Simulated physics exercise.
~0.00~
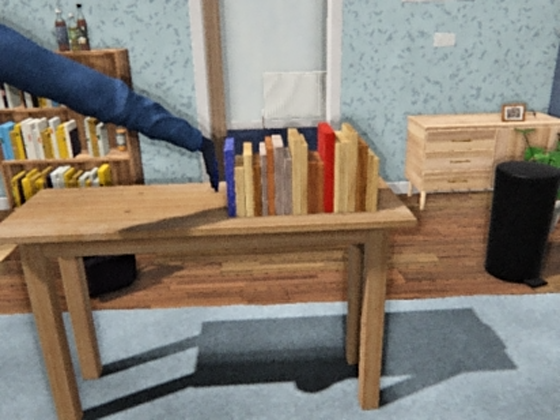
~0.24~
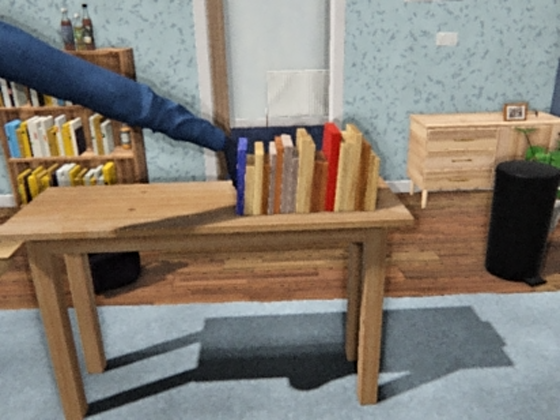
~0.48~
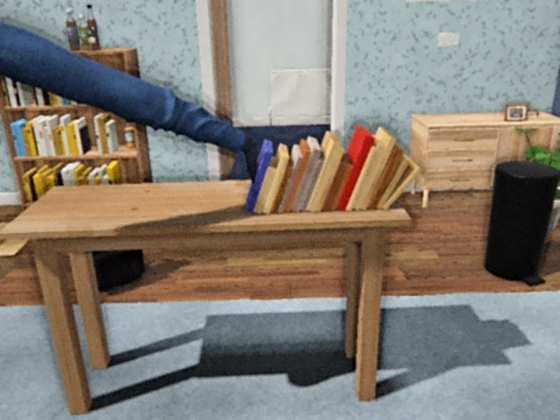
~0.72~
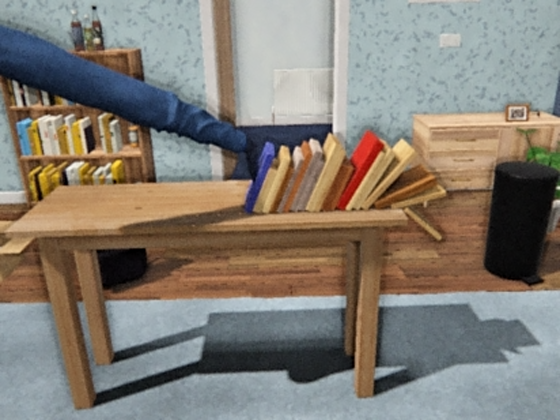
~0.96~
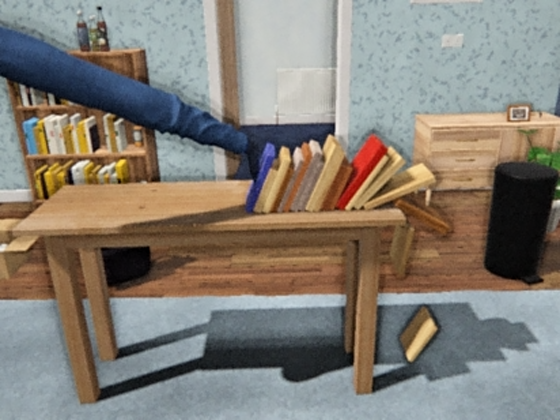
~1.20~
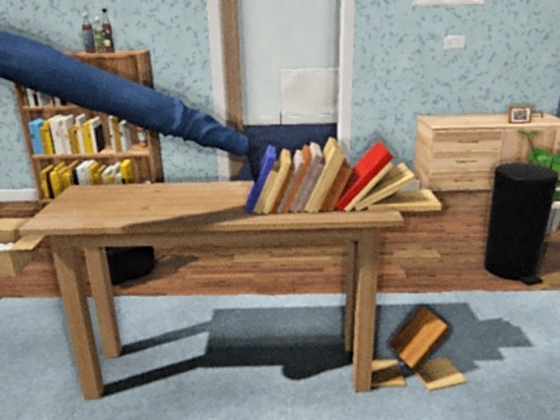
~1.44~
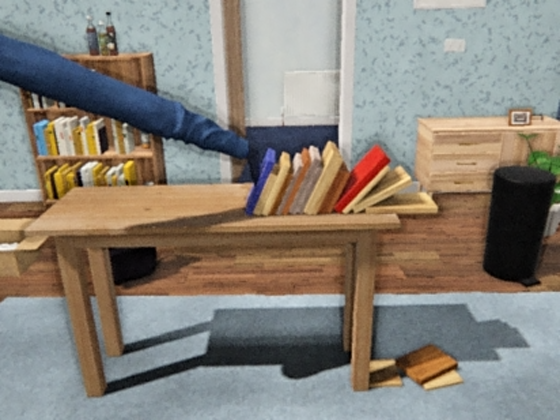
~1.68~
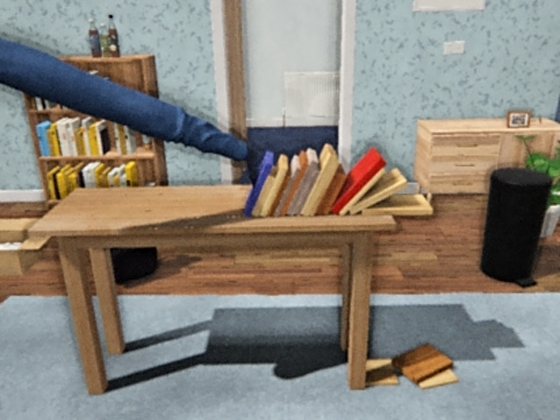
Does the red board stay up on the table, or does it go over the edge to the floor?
The red board stays up on the table, leaning well over to the right among the other slanted boards.
